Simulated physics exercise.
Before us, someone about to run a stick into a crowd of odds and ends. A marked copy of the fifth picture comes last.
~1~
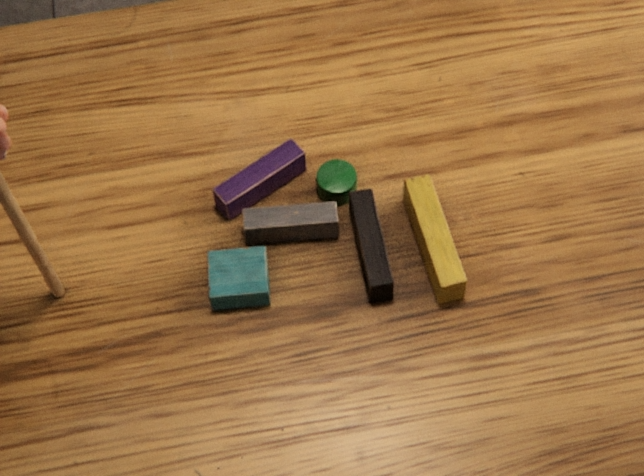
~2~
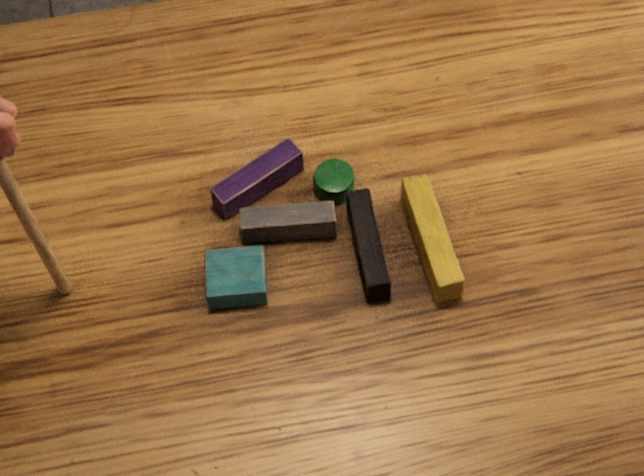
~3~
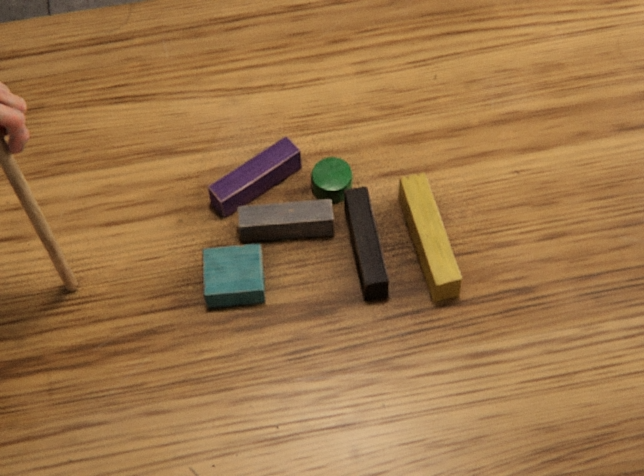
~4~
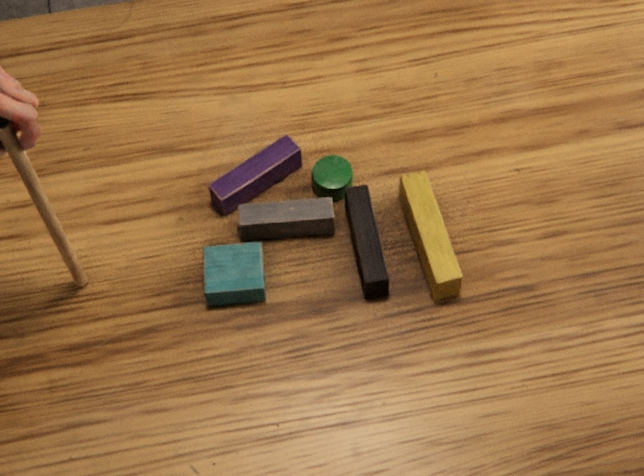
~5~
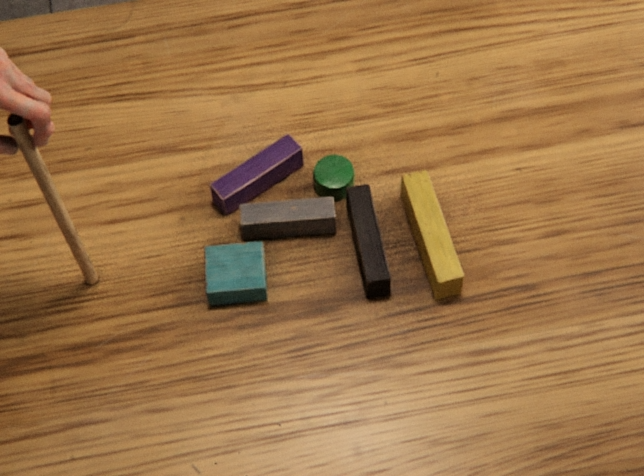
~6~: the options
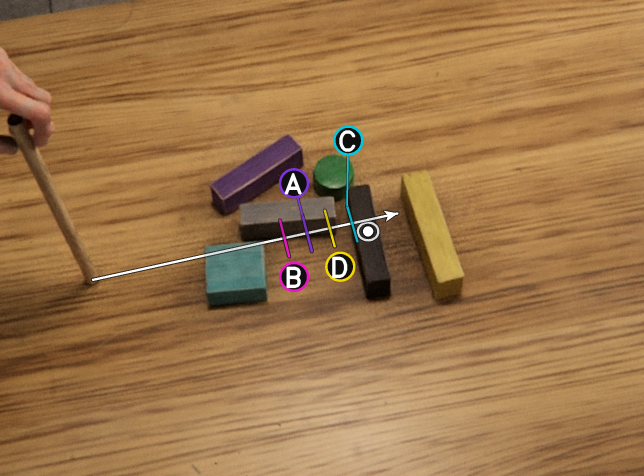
A hand holding a thin wooden stick upright moved it slowly rightward across the table toward the turquoise block, while the purple, grey, black and yellow bars and green round piece stayed put.
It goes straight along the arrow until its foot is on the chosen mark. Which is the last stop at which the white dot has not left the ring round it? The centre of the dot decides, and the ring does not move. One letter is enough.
At C, and not beyond.
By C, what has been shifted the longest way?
The turquoise block has gone farthest.
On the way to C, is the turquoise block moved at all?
Yes.
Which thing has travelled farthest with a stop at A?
The turquoise block.
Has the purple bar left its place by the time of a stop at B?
No.
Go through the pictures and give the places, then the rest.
In the first picture, purple bar (260, 179); turquoise block (239, 278); yellow bar (434, 238).
In the second picture, yellow bar (432, 238); grey bar (288, 223).
In the third picture, black bar (366, 243); green tin (332, 180).
In the fourth picture, purple bar (256, 175); turquoise block (235, 274).
In the fifth picture, yellow bar (431, 234); grey bar (288, 219); black bar (368, 240).
On the marked copy, A at (307, 233); B at (285, 238); C at (353, 223); D at (330, 228); the arrow from (93, 280) to (397, 213); the white dot at (369, 232).
With C. Early on, foot of the stick (188, 260).
Further on, foot of the stick (280, 240); turquoise block (261, 277).
At the end, foot of the stick (353, 224); turquoise block (261, 277); grey bar (292, 208); the dot is still in its ring.
As for the rest, A keeps the dot in but is short; B keeps the dot in but is short; D keeps the dot in but is short.
